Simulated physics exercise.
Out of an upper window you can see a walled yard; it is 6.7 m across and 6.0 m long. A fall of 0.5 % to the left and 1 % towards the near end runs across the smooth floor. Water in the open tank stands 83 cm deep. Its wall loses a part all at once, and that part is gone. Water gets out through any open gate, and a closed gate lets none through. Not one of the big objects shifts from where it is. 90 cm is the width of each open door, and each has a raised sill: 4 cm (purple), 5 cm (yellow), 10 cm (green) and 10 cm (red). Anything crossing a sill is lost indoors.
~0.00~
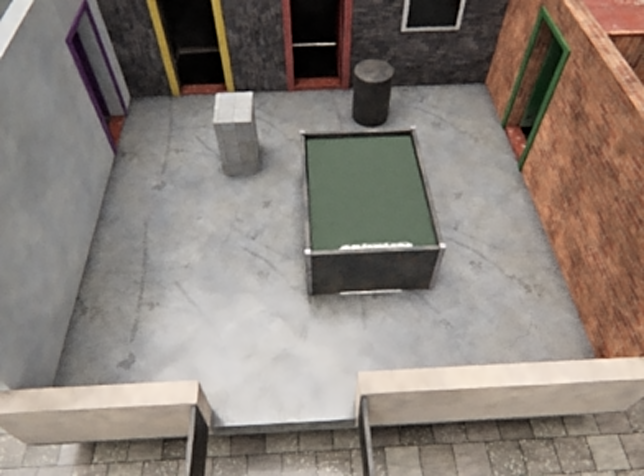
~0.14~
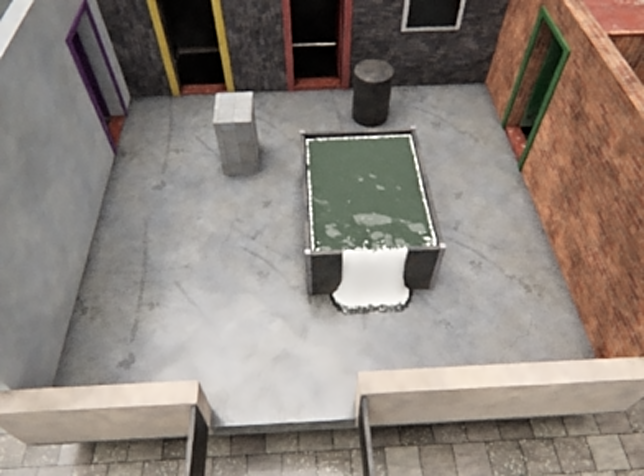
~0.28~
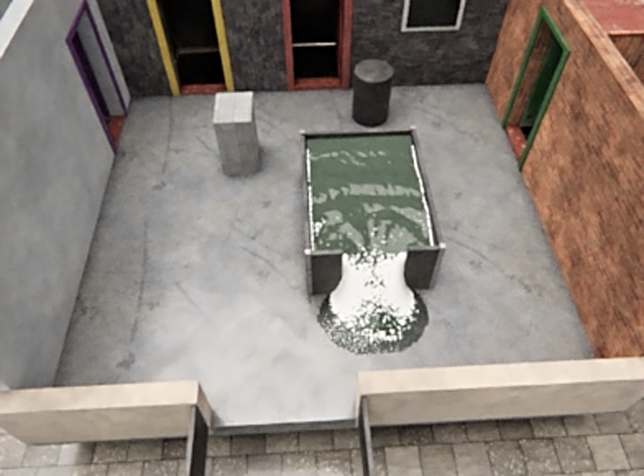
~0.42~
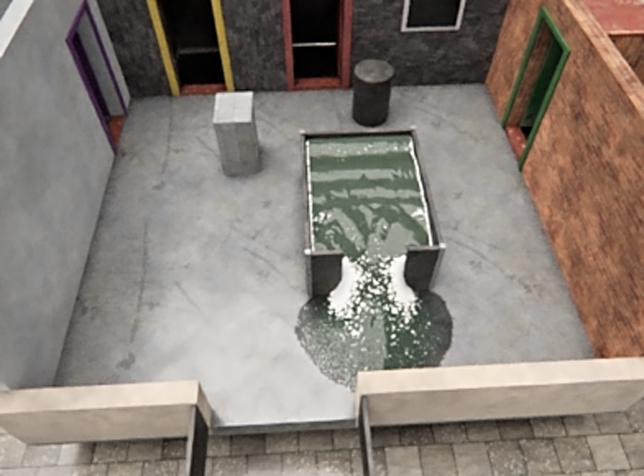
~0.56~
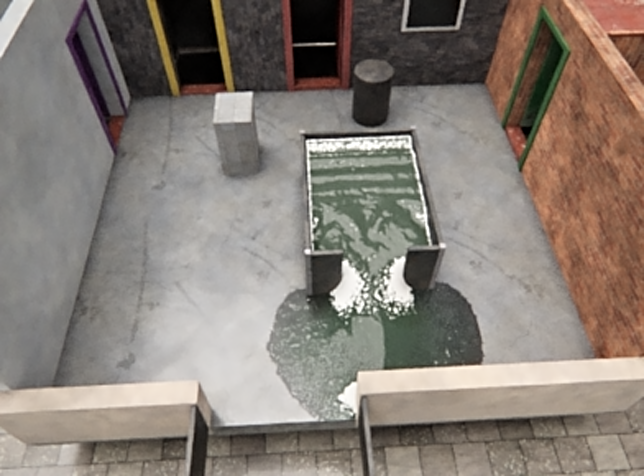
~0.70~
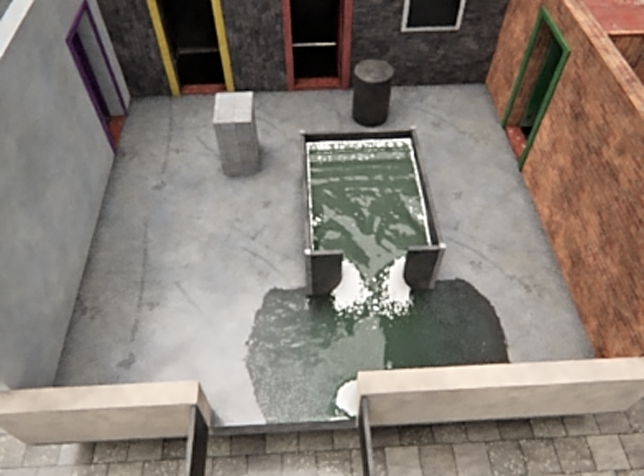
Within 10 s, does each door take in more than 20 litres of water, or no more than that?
At the end, purple door: Within the allowance, yellow door: Within the allowance, green door: Within the allowance, red door: Within the allowance.
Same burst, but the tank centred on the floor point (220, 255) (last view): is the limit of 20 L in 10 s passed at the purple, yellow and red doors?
Then: Purple above, yellow over, red below.
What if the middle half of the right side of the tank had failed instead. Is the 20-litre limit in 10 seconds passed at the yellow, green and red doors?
Compared with the limit, yellow is lower, green is higher and red is lower.
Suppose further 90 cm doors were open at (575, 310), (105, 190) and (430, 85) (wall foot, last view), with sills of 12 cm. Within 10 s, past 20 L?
Note, doorways in listed order: Goes beyond, stays short, stays short.
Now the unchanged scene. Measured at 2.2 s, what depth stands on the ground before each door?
Measured in centimetres, the purple door gives 0, the yellow door 0, the green door 0 and the red door 0.
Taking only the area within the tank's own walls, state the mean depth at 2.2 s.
Roughly 42 centimetres.
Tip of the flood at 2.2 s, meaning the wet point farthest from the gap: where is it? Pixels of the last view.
I'd mark it close to (61, 414).
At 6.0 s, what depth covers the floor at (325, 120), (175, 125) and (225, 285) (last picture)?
First spot near 2 cm, second near 0 cm, third near 0 cm.
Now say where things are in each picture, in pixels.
Still water, 83 cm deep, in the open tank at (366, 189), in the first picture.
The front is at (405, 299), 0.5 m from the gap at (371, 277); 0.2 m2 of floor is under water; 83 cm left at the back of the open tank, in the second picture.
Water pours out at (371, 277) and has run 0.9 m, to (399, 344); typically 12 cm deep outside, 83 cm at the open tank's back, in the third picture.
The front is at a hidden place, 1.5 m from the gap at (371, 277); 2.0 m2 of floor is under water; 81 cm left at the back of the open tank, in the fourth picture.
The front is at a hidden place, 1.9 m from the gap at (371, 277); 3.3 m2 of floor is under water; 72 cm left at the back of the open tank, in the fifth picture.
The front is at a hidden place, 2.1 m from the gap at (371, 277); 4.1 m2 of floor is under water; 70 cm left at the back of the open tank, in the sixth picture.
After 1.4 s water covers 15 % of the floor and is deepest (49 cm) near (380, 382); purple door not reached, yellow door not reached, green door not reached, red door not reached.
After 2.2 s water covers 20 % of the floor and is deepest (41 cm) near (604, 384); purple door not reached, yellow door not reached, green door not reached, red door not reached.
After 3.5 s water covers 40 % of the floor and is deepest (30 cm) near (382, 396); purple door not reached, yellow door not reached, green door 3 cm at the sill, 0 L in, red door not reached.
After 6.0 s water covers 60 % of the floor and is deepest (16 cm) near (575, 385); purple door not reached, yellow door not reached, green door 4 cm at the sill, 0 L in, red door 3 cm at the sill, 0 L in.
After 10.0 s water covers 90 % of the floor and is deepest (10 cm) near (397, 395); purple door 5 cm at the sill, 3 L in, yellow door 1 cm at the sill, 0 L in, green door 7 cm at the sill, 0 L in, red door 3 cm at the sill, 0 L in.
